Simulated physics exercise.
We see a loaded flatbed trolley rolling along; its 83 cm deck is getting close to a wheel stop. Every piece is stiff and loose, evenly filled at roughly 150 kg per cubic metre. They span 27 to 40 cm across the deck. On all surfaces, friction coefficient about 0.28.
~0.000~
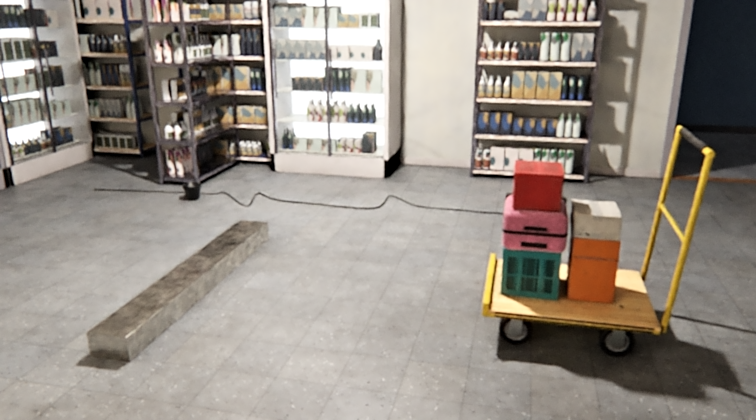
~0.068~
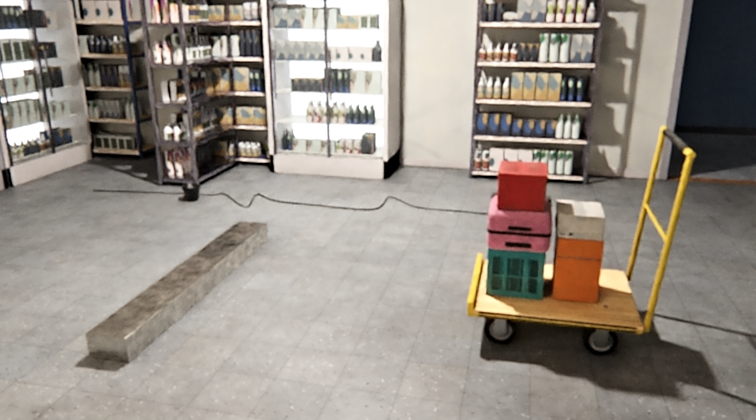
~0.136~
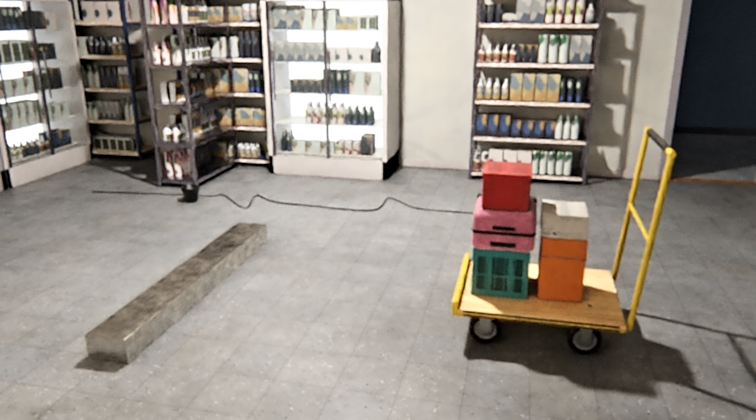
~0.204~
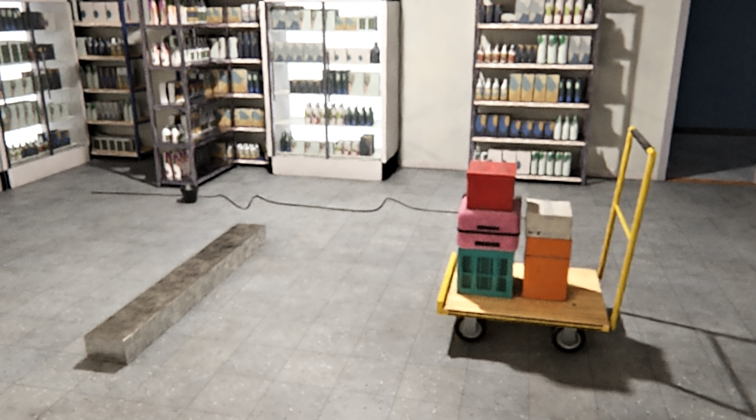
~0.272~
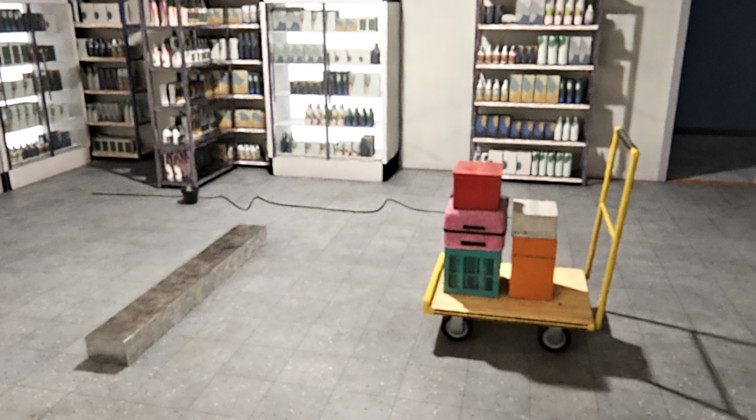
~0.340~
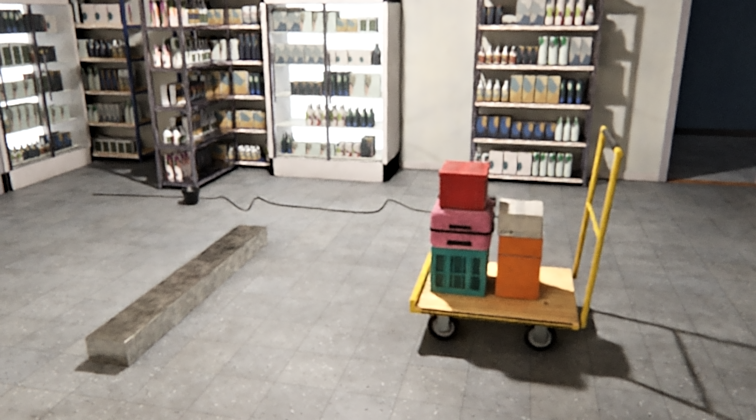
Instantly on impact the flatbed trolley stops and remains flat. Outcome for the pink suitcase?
Lost over the front.
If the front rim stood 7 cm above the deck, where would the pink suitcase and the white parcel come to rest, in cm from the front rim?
Pink 50 past, white 30 behind.
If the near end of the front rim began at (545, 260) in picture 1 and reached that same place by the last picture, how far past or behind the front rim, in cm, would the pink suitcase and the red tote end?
Both end up beyond the rim: Pink by 70 cm and red by 210 cm.
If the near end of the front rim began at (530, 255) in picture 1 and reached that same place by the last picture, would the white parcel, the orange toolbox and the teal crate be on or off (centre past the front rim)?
Result: White gone; orange kept; teal kept.
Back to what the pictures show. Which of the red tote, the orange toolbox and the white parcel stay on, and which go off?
Well, in the end red comes off, orange stays on and white stays on.
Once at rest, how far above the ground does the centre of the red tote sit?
10 cm.
After 1.62 s the deck stops.
After 2.02 s the pink suitcase is 1 cm past the rim, tilted 25°, near (189, 203) in the last picture's view.
After 2.42 s the pink suitcase is 28 cm past the rim, tilted 135°, near (156, 250) in the last picture's view.
Final state at 2.9 s, past the rim, pink suitcase and red tote; behind it, white parcel, teal crate and orange toolbox.
